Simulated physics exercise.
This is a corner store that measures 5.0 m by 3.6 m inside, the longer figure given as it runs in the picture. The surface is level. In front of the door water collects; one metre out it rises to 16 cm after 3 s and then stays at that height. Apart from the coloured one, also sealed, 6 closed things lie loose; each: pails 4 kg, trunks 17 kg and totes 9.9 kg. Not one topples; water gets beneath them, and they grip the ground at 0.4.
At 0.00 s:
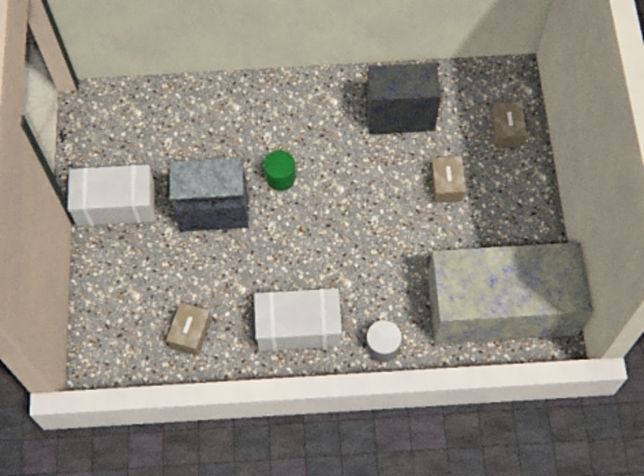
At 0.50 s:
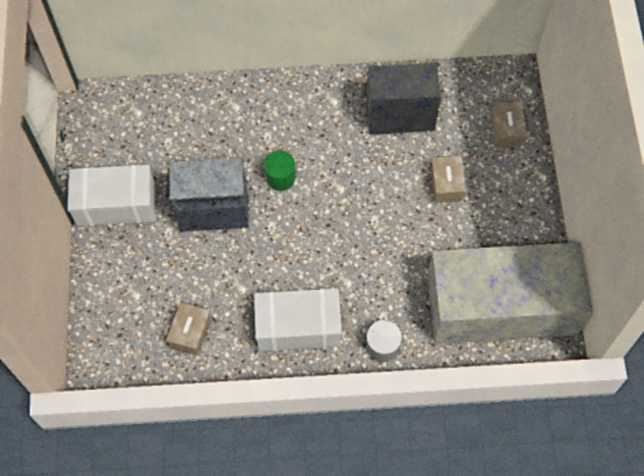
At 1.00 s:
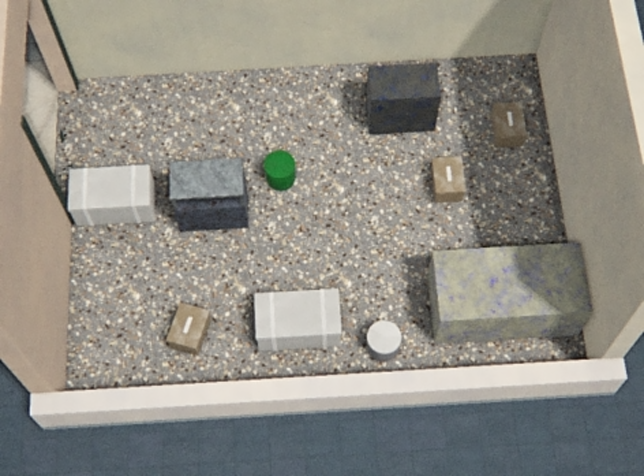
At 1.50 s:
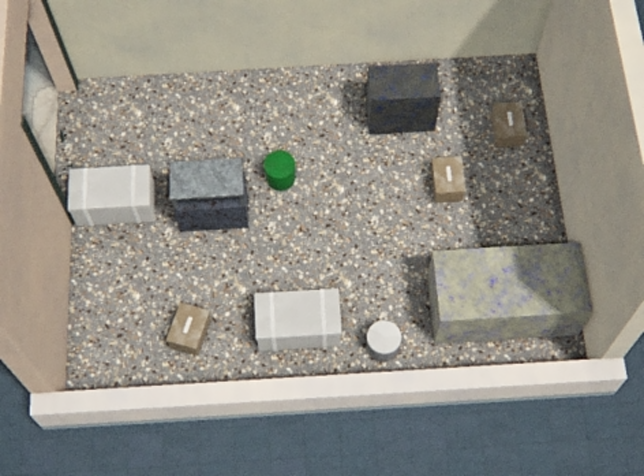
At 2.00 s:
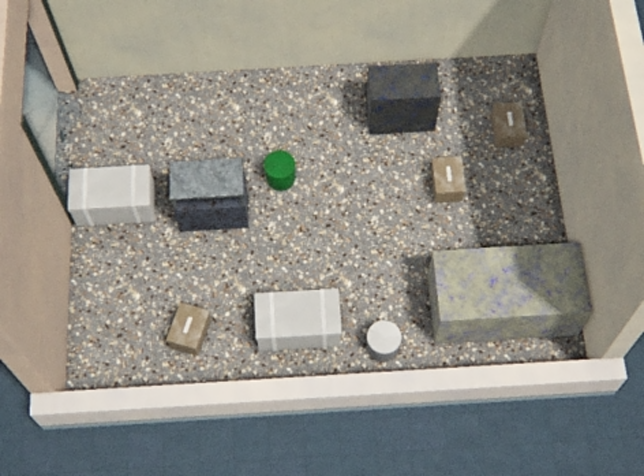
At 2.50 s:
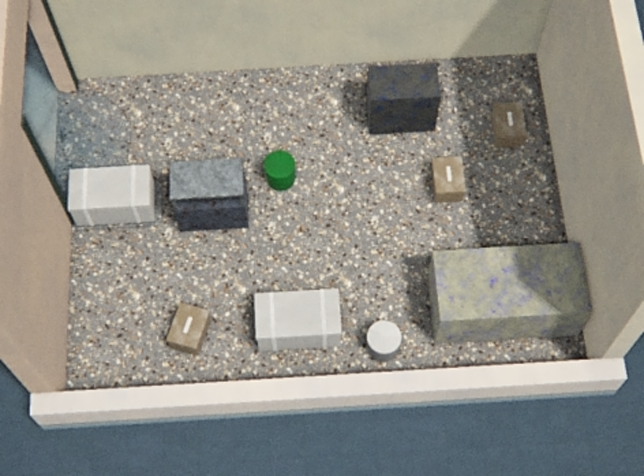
In this clip, water covers the dark paving outside a walled room holding boxes, blocks and a green pail, then enters through the doorway at the left and spreads over the nearby floor, while the objects stay still.
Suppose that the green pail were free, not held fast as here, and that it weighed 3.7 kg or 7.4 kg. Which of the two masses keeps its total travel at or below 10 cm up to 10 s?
No choice passes.
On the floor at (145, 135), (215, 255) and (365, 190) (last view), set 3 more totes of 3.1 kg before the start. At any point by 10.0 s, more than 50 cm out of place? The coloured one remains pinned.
Above the mark, below the mark, above the mark.
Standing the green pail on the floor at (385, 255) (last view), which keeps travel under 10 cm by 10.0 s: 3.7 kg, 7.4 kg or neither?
It turns out that the heavier alone succeeds.
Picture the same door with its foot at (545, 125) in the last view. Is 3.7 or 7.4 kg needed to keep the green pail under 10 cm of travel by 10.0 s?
In that case only the larger load is enough.
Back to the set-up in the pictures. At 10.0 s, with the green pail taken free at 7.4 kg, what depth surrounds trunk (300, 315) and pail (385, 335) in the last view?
First roughly 4 cm, second roughly 6 cm.
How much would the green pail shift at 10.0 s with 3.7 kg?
Displacement near 200 cm.
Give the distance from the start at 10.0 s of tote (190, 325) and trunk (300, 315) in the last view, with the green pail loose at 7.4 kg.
In that order: 0 cm, 0 cm.
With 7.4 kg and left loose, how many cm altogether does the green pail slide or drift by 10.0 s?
About 80 cm.
After 3.5 s the green pail would be 0 cm from its start with 3.7 kg and 0 cm from its start with 7.4 kg; 0 cm of water round it then.
After 4.5 s the green pail would be 30 cm from its start with 3.7 kg and 5 cm from its start with 7.4 kg; 4 cm of water round it then.
After 7.0 s the green pail would be 164 cm from its start with 3.7 kg and 40 cm from its start with 7.4 kg; 4 cm of water round it then.
After 10.0 s the green pail would be 219 cm from its start with 3.7 kg and 75 cm from its start with 7.4 kg; 5 cm of water round it then.
